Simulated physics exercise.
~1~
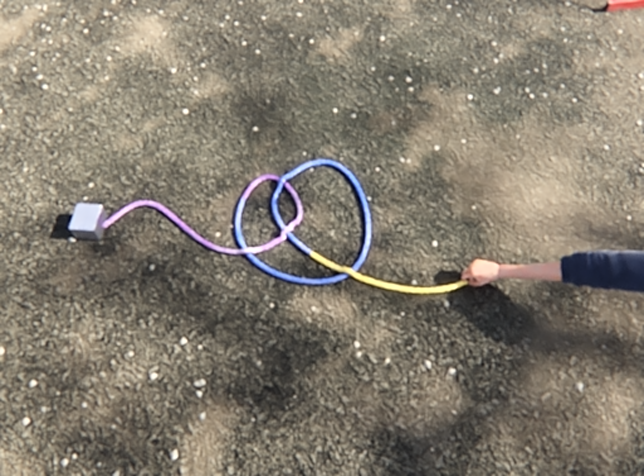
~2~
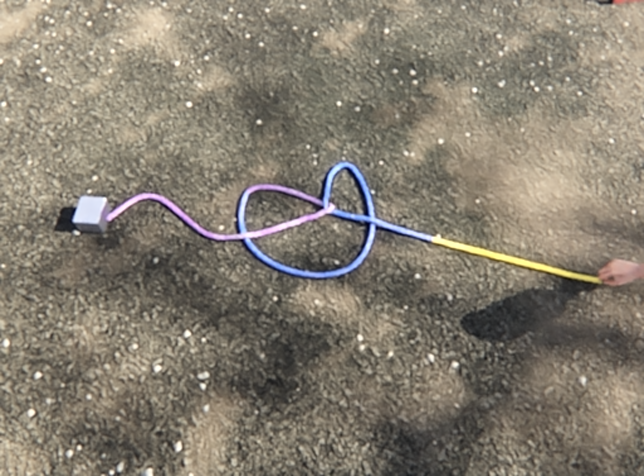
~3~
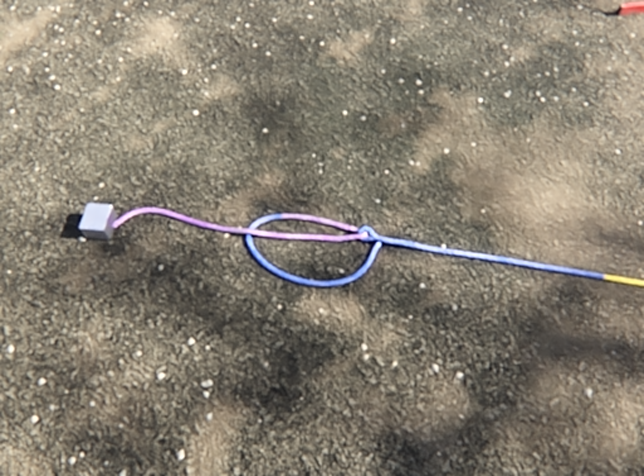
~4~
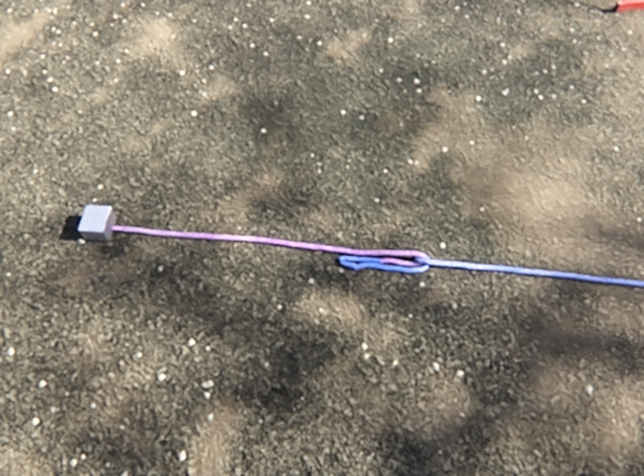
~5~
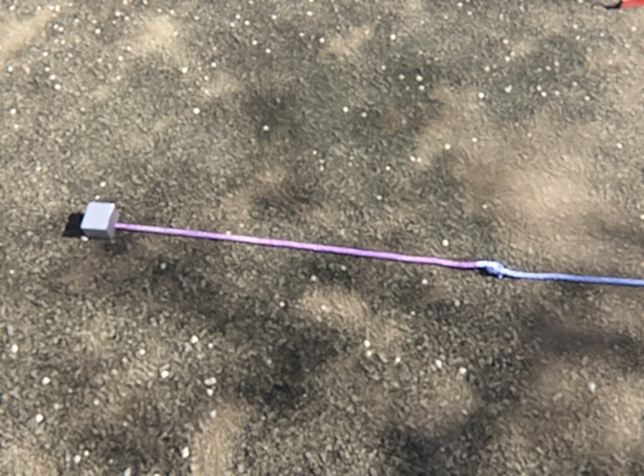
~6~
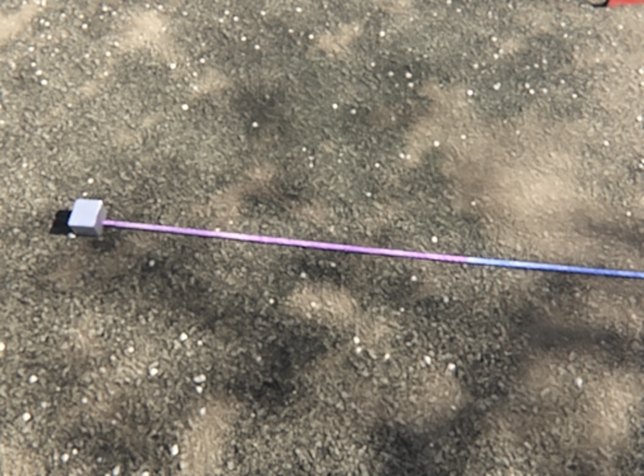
A rope coloured purple, blue and yellow lies in overlapping loops on rough, speckled grey-brown ground, seen from above by a slightly swaying camera. Its purple end is held at a small pale grey block on the left, while a hand at the end of a dark blue sleeve grips the yellow end on the right. The hand draws the rope rightward and leaves view as the loops shrink and flatten. They narrow to a slim fold, then to a tiny kink where purple meets blue. Finally the kink disappears, leaving the rope straight, without a knot.
